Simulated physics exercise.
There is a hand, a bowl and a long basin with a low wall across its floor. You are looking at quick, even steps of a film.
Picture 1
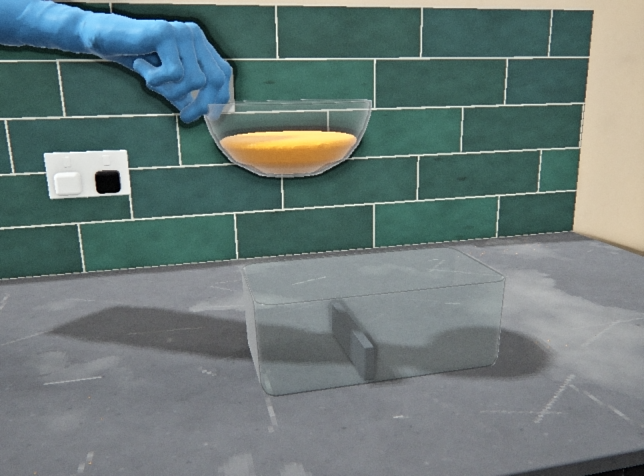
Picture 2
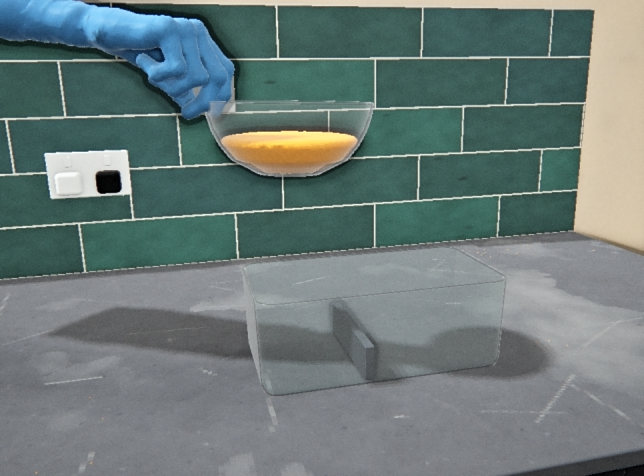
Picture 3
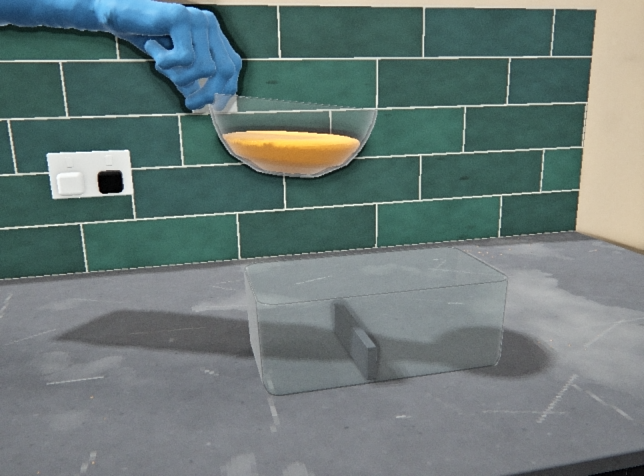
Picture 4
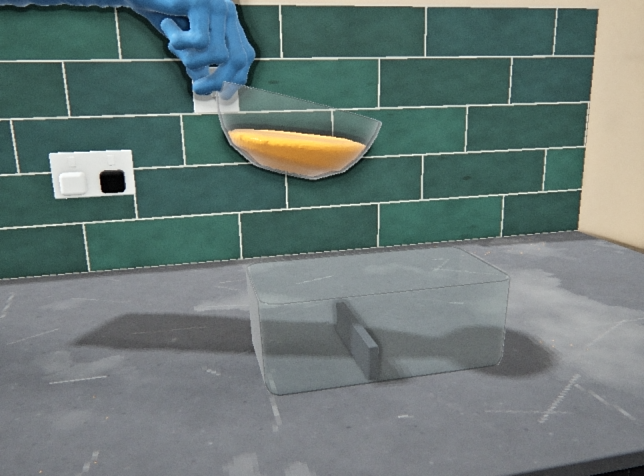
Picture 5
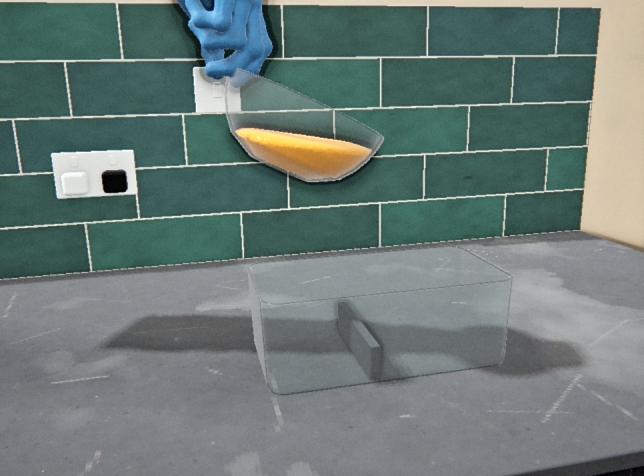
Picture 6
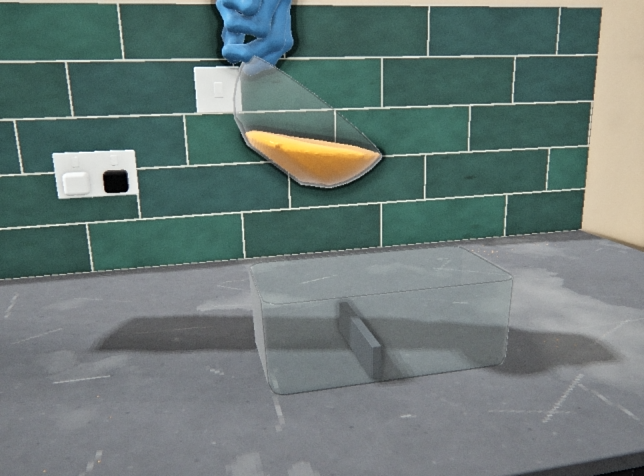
We see a blue-gloved hand holding a clear bowl of orange juice above a long transparent basin with a low wall across its floor. The hand tilts the bowl steadily to the right, its right rim lowering toward the juice.
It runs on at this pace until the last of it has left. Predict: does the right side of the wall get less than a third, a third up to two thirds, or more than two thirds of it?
It gets more than two thirds.
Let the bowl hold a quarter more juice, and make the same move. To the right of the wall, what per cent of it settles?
About 75 %.
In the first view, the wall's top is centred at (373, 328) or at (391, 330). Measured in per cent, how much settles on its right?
The first placement leaves close to 60 per cent, the second close to 45 per cent.
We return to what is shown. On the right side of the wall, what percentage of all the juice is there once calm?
That works out to roughly 75 percent.
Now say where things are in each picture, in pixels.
It leans 0°; its right rim is at (367, 102); the juice meets the walls at (219, 141) and (353, 135); the long basin's rim runs from (248, 285) to (478, 263); the wall's top is at (351, 324), in the first picture.
It leans 2°; its right rim is at (368, 105); the juice meets the walls at (219, 139) and (354, 136), in the second picture.
It leans 7°; its right rim is at (372, 112); the juice meets the walls at (222, 136) and (357, 139), in the third picture.
It leans 15°; its right rim is at (376, 124); the juice meets the walls at (228, 132) and (360, 143), in the fourth picture.
It leans 26°; its right rim is at (377, 140); the juice meets the walls at (235, 132) and (366, 147), in the fifth picture.
It leans 39°; its right rim is at (375, 158); the juice meets the walls at (245, 134) and (374, 151), in the sixth picture.
A moment on, the bowl is tipped on its side and 5 per cent is still to pour, 0 is left of the wall and 49 right of it.
Next, the bowl is tipped right over and 0 per cent is still to pour, 12 is left of the wall and 75 right of it.
Then the bowl is tipped right over and 0 per cent is still to pour, 16 is left of the wall and 77 right of it.
Later the bowl is tipped right over and 0 per cent is still to pour, 17 is left of the wall and 77 right of it.
Finally, 17 per cent lies left of the wall, 77 right of it and 6 outside.
